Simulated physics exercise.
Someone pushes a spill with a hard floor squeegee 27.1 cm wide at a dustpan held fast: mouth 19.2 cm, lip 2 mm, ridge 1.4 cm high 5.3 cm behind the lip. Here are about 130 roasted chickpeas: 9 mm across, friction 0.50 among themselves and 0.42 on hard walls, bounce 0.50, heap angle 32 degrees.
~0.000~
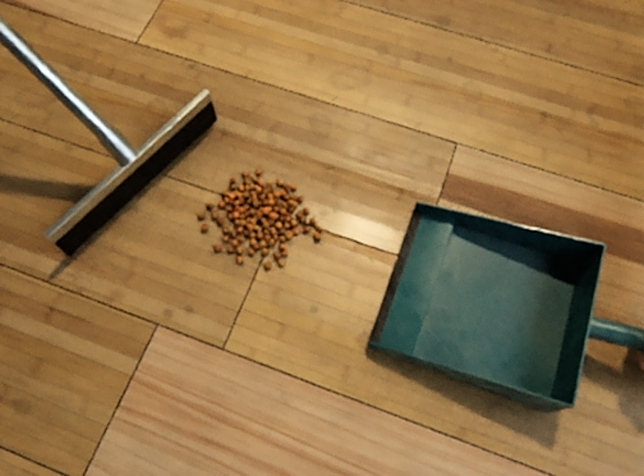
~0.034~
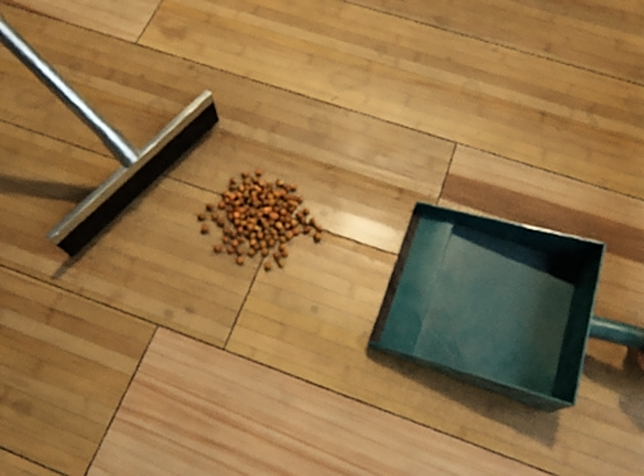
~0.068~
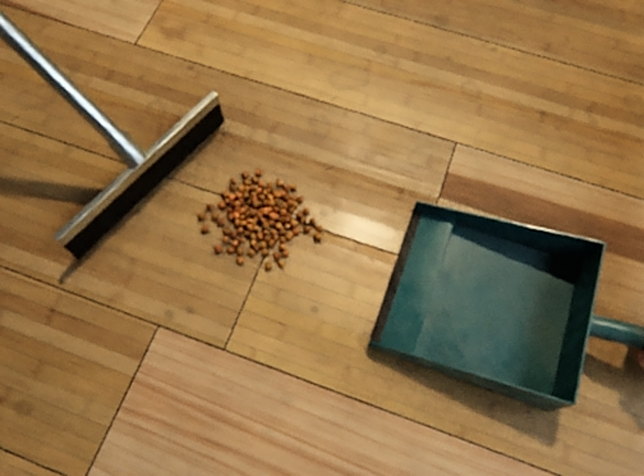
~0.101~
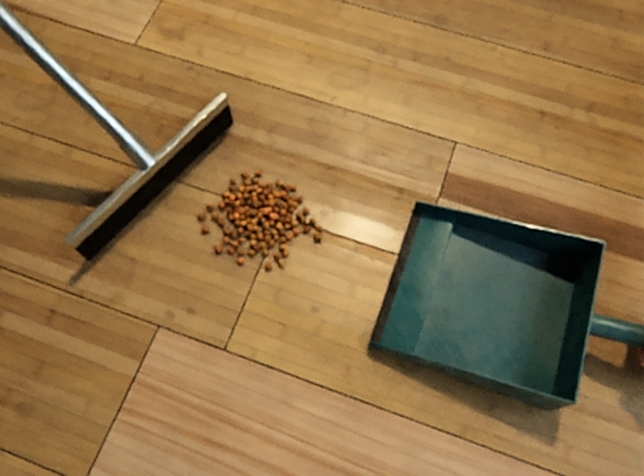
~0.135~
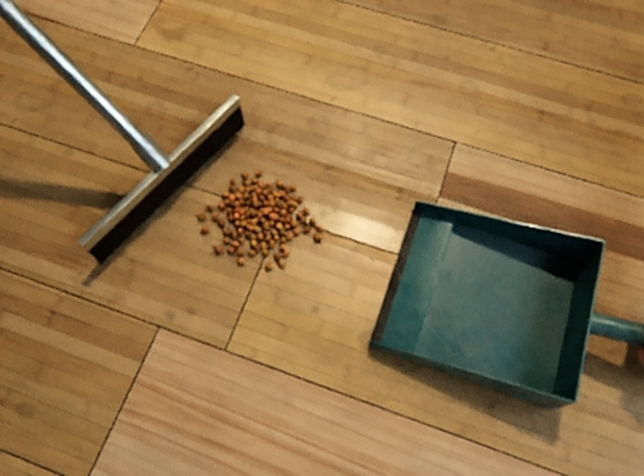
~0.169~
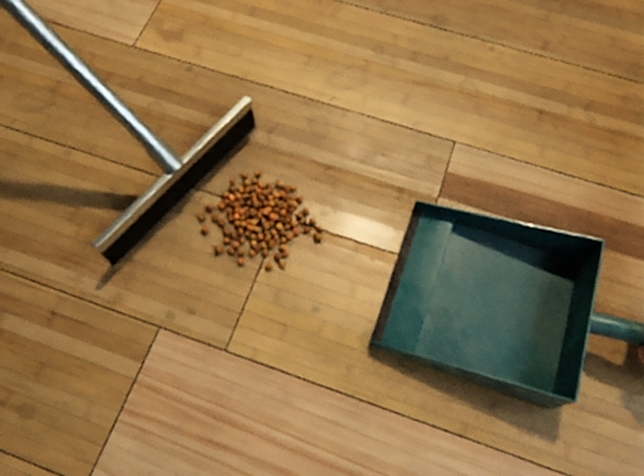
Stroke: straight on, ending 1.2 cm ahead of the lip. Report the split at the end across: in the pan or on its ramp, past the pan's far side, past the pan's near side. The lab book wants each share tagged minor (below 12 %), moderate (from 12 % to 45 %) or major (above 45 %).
In the end pan: Not many; far side: Not many; near side: Not many.
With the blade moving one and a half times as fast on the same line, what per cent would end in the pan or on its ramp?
Then roughly 0 per cent.
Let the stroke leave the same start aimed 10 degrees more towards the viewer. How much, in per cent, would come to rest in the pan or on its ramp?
Pan plus ramp: Some 0 %.
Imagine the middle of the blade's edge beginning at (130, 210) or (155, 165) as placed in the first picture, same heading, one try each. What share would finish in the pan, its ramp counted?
Close to 0 in a hundred, then close to 0 in a hundred.
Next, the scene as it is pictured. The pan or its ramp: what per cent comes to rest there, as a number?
Some 0 per cent.
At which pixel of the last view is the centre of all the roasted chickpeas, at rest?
Somewhere around (365, 258) in the final frame.
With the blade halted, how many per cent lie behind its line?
Some 5 percent, give or take.
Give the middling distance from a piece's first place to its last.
That distance is close to 14 cm.
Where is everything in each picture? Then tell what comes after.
In the first frame, blade from (52, 237) to (207, 98), moved 0.0 cm, 0 of the pieces shifted so far; middle of the pieces at (259, 215); pan at (492, 310).
In the second frame, blade from (55, 239) to (209, 98), moved 0.3 cm, 0 of the pieces shifted so far; middle of the pieces at (259, 215).
In the third frame, blade from (62, 240) to (215, 99), moved 1.1 cm, 0 of the pieces shifted so far; middle of the pieces at (259, 215).
In the fourth frame, blade from (73, 243) to (224, 101), moved 2.4 cm, 0 of the pieces shifted so far; middle of the pieces at (260, 216).
In the fifth frame, blade from (86, 245) to (236, 103), moved 4.1 cm, 0 of the pieces shifted so far; middle of the pieces at (260, 216).
In the sixth frame, blade from (100, 247) to (248, 104), moved 5.7 cm, 0 of the pieces shifted so far; middle of the pieces at (259, 216); pan at (493, 307). Its pace works out near 0.48 m/s, heading 12 degrees away from the viewer's side.
After 0.42 s, middle of the blade 18 cm from the lip; 0 % over the lip, far side 0 %, near side 0 %.
Then, at 0.59 s, middle of the blade 10 cm from the lip; 0 % over the lip, far side 5 %, near side 0 %.
Then, at 0.87 s, middle of the blade 6 cm from the lip; 0 % over the lip, far side 10 %, near side 0 %.
In the end, at 1.2 s, pan 0 %, far side 10 %, near side 0 %, in front of the lip or behind the blade 90 %.
